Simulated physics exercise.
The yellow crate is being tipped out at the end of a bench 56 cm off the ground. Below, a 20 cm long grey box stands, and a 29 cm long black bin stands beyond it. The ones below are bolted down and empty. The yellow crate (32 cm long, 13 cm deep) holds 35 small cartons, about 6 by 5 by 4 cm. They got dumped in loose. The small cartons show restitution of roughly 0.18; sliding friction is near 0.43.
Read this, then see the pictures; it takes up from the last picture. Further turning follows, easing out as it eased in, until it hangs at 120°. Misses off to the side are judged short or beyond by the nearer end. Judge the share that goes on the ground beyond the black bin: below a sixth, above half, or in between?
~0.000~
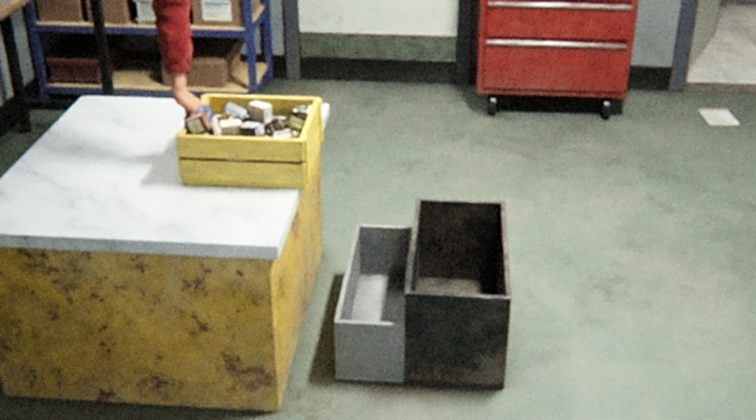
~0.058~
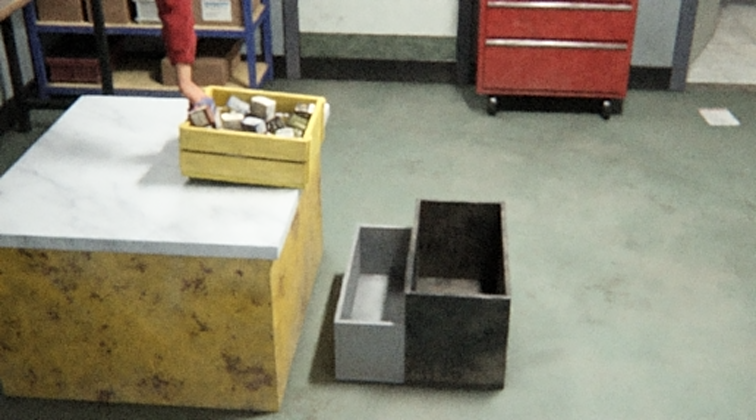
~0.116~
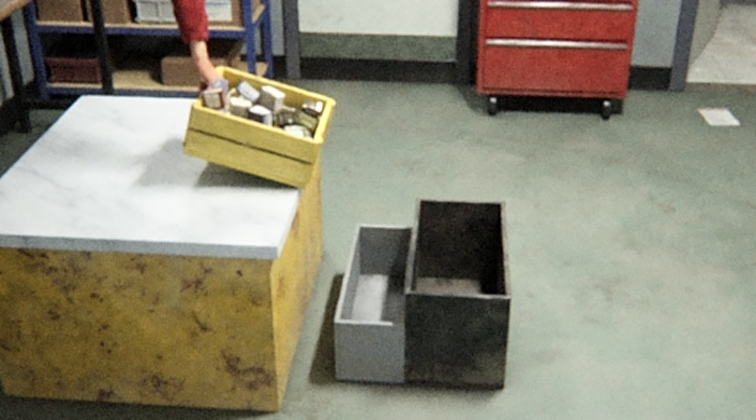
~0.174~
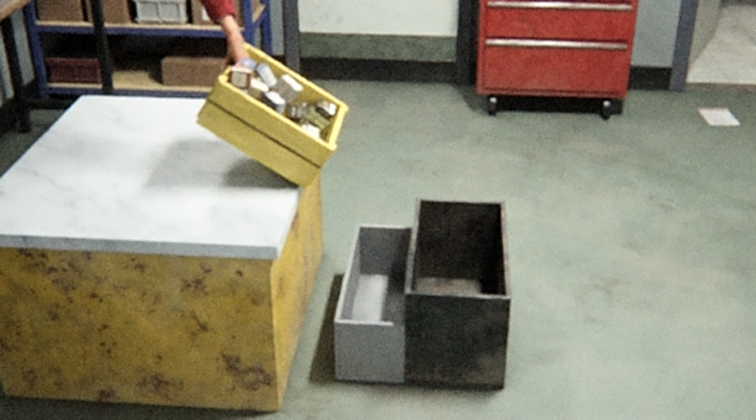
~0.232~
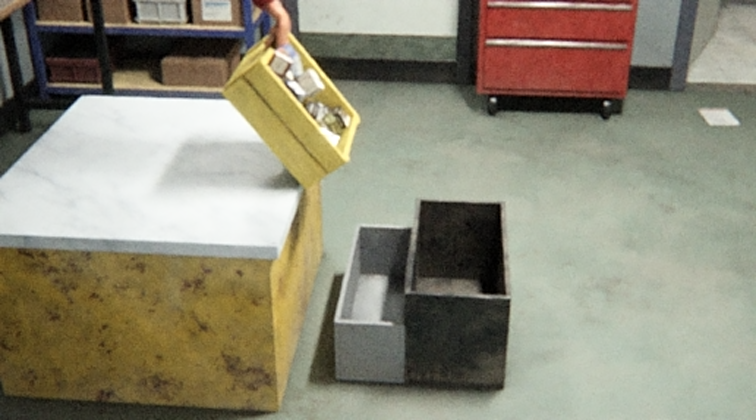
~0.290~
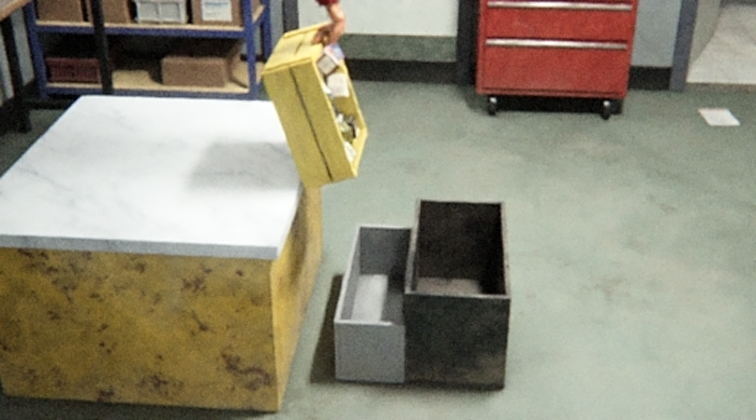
On the ground beyond the black bin: One sixth to one half of them.
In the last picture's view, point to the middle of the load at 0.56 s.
It's centred at about (428, 192).
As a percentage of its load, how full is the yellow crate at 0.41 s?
85 %.
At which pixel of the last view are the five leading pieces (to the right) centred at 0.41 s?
The five leading pieces sit around (411, 96) in the last view.
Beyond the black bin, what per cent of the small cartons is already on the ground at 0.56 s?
I'd say near 0 per cent at that moment.
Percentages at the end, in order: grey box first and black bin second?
About 35 and 35 per cent.
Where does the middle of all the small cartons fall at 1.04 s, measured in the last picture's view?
Centre: Approx. (473, 320).
After 0.41 s, tilt 108°; 30 still in the yellow crate and 5 in the air.
After 0.56 s, tilt 120°; 7 still in the yellow crate, 1 in the black bin and 27 in the air.
After 0.77 s, tilt 120°; 7 in the grey box, 14 in the black bin, 4 on the ground beyond the black bin and 10 in the air.
Final count (at 1.04 s), 12 in the grey box, 13 in the black bin and 10 on the ground beyond the black bin. Asked share, 10 of 35, 29 per cent.
